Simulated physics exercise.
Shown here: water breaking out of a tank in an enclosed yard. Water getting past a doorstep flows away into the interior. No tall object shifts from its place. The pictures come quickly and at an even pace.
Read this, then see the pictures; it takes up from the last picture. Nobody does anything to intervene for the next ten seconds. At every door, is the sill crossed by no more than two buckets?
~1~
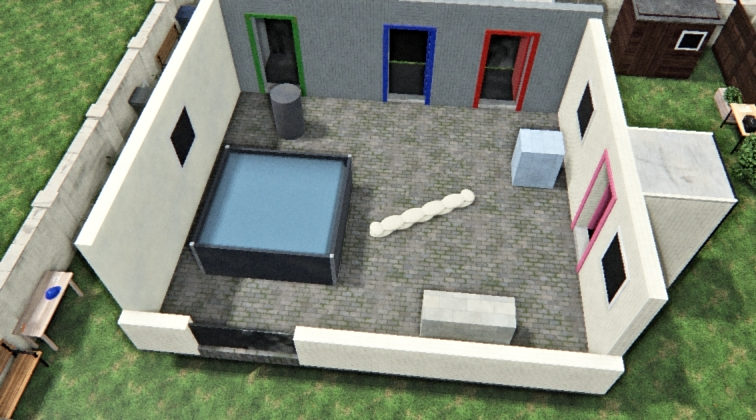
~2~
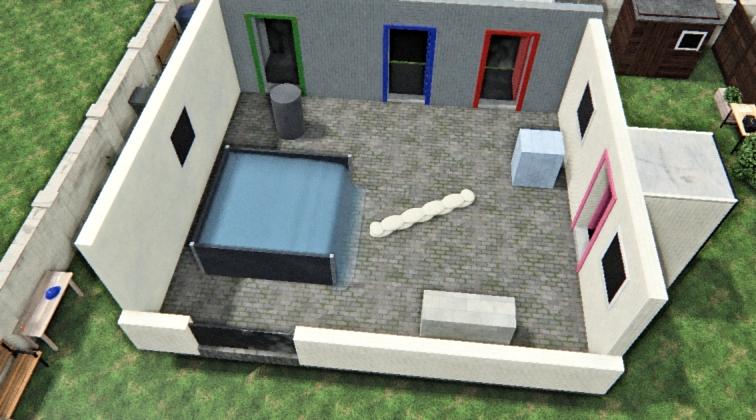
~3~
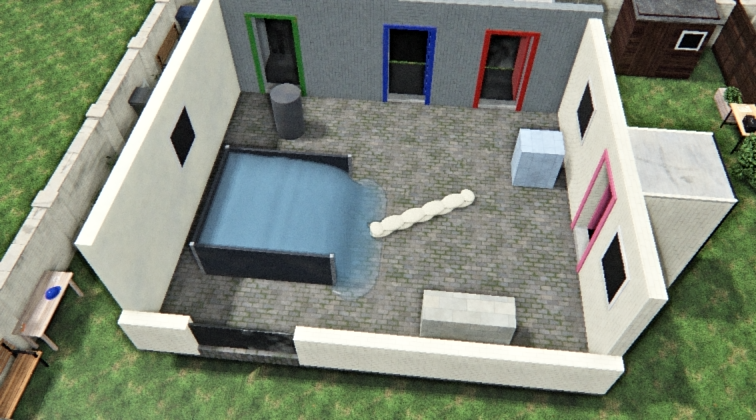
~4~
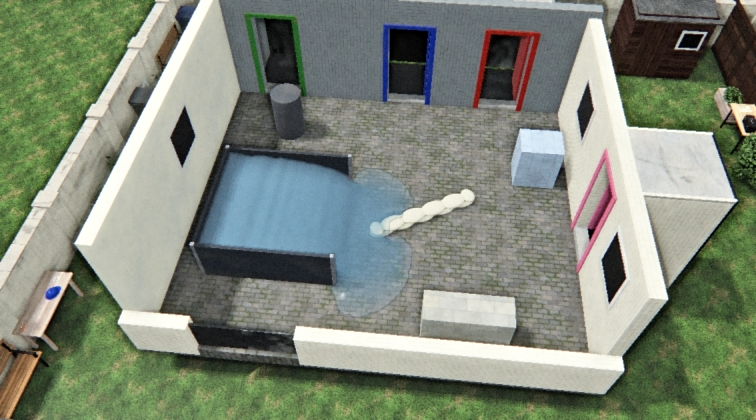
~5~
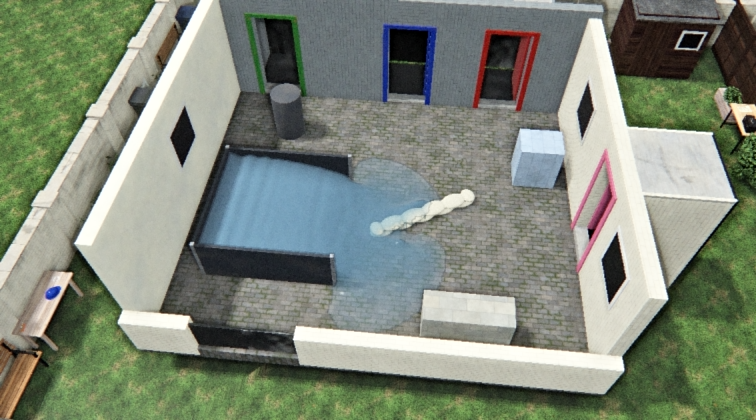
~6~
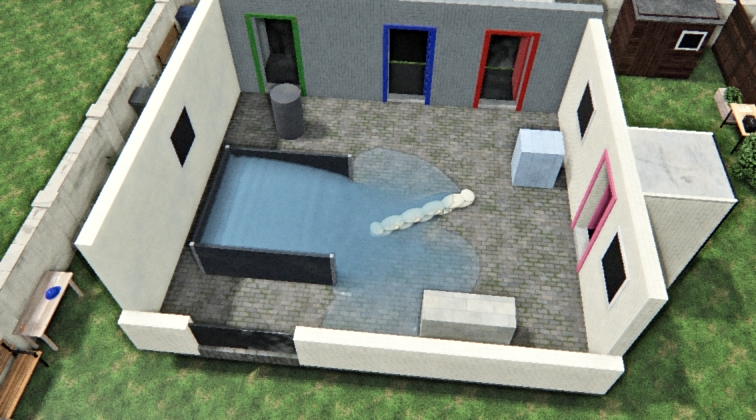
The red door is overrun past two buckets; the pink door is overrun past two buckets; the green door is not overrun past two buckets; the blue door is overrun past two buckets.
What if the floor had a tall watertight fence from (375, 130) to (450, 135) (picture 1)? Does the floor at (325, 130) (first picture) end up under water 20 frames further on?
Looks like that place is unwetted.
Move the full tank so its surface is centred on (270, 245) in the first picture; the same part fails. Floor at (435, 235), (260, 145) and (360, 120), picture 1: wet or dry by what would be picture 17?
Well, in the order you listed them, they'd be reached by the flood, unreached and unreached.
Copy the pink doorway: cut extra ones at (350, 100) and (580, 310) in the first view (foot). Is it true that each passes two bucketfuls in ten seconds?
Going in the given order, they come out within bounds and over the limit.
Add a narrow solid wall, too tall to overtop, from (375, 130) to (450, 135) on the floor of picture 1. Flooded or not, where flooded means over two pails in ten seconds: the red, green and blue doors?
Record - red: Above the line; green: Below the line; blue: Below the line.
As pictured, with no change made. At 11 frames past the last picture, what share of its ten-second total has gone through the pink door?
I'd put it at about 15 per cent.
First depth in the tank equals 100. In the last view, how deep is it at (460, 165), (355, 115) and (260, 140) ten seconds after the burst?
Around 10, 8 and 16 percent, in that order.
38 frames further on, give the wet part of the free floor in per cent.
Estimated share: About 80 %.
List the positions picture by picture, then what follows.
In the first frame, still water in the water tank at (276, 201).
In the second frame, water pours out at (342, 224) and has run to (336, 288).
In the third frame, water pours out at (342, 225) and has run to (351, 295).
In the fourth frame, the front is at (362, 311), out from the gap at (342, 225).
In the fifth frame, the front is at (394, 323), out from the gap at (342, 226).
In the sixth frame, water pours out at (342, 226) and has run to (474, 275).
A moment on, water covers 45 % of the floor; the red door not reached, the pink door wet at the sill, nothing in, the green door not reached, the blue door not reached.
Next, water covers 60 % of the floor; the red door wet at the sill, nothing in, the pink door over two buckets in, the green door not reached, the blue door not reached.
Then, water covers 65 % of the floor; the red door far over two buckets in, the pink door far over two buckets in, the green door not reached, the blue door wet at the sill, nothing in.
Later, water covers 80 % of the floor; the red door far over two buckets in, the pink door far over two buckets in, the green door wet at the sill, nothing in, the blue door over two buckets in.
In the end, water covers 95 % of the floor; the red door far over two buckets in, the pink door far over two buckets in, the green door wet at the sill, nothing in, the blue door over two buckets in.
